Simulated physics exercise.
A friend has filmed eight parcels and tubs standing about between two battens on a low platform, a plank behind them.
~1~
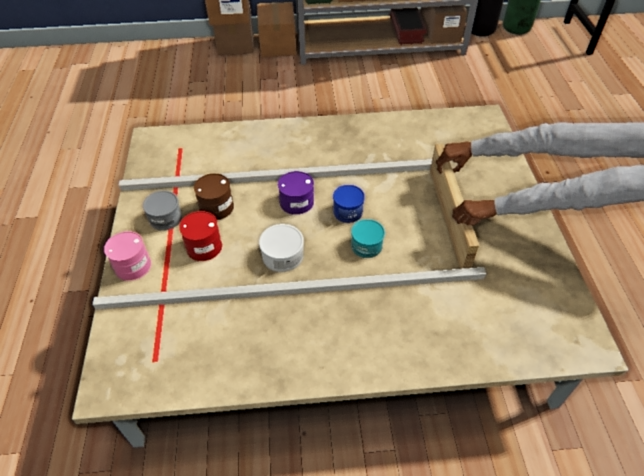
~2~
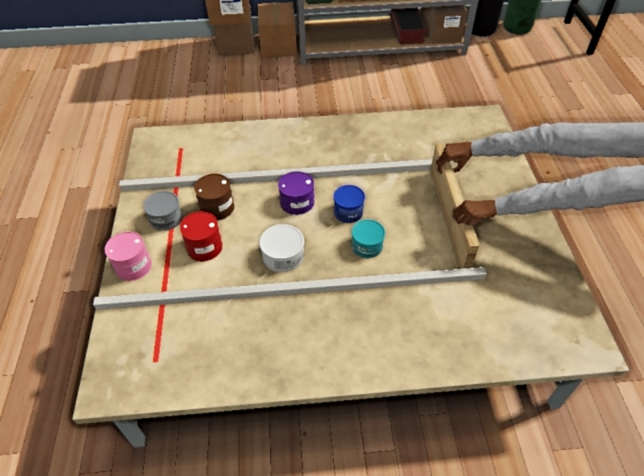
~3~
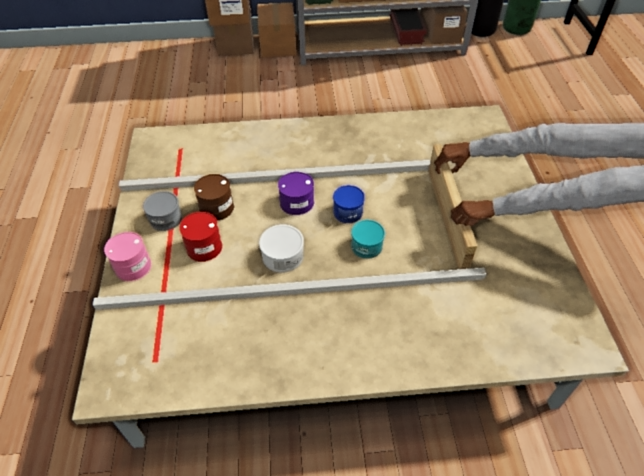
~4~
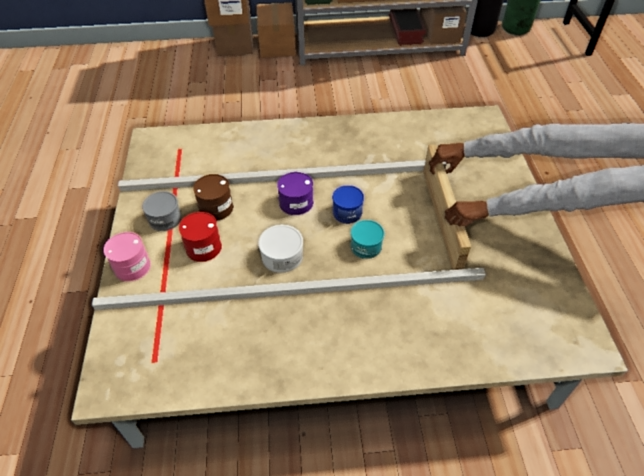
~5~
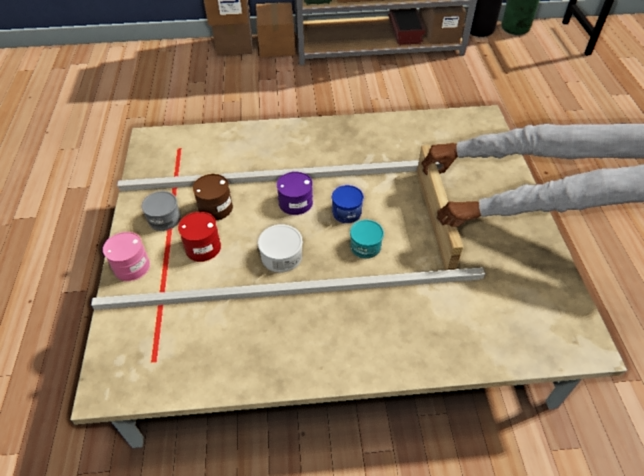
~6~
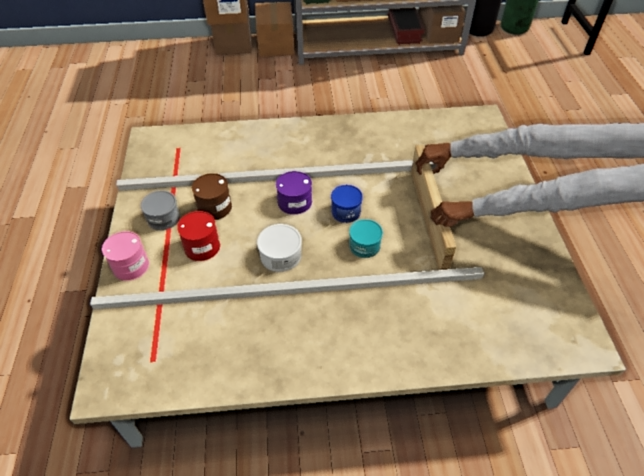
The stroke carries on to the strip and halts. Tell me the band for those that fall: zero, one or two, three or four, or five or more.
As it turns out, the number that fall off is one or two.
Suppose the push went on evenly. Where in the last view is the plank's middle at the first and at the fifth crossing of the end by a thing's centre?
Near (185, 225) and (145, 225).
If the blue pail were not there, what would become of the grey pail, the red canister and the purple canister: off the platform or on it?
The grey pail drops off; the red canister holds on; the purple canister is kept.
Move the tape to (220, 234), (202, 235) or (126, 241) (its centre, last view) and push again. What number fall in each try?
Try by try, 0, 0 and 5.
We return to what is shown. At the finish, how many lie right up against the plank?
In contact: 3.
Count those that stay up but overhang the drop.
That would be 2.
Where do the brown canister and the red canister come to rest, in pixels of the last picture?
The brown canister stops around (120, 208); the red canister around (124, 236).
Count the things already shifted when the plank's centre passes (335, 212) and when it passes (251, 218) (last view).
By then 3, and 6.
A little later, none off yet; pink canister at rest near (126, 256); grey pail at rest near (161, 211); red canister at rest near (199, 236).
Next, none off yet; pink canister at rest near (126, 256); grey pail at rest near (161, 211); red canister moving near (197, 236).
Later still, none off yet; pink canister at rest near (126, 256); grey pail shifted about its own width near (133, 218); red canister shifted about its own width near (175, 234).
When it is over, the number that fall off is one or two; down, grey pail and pink canister.
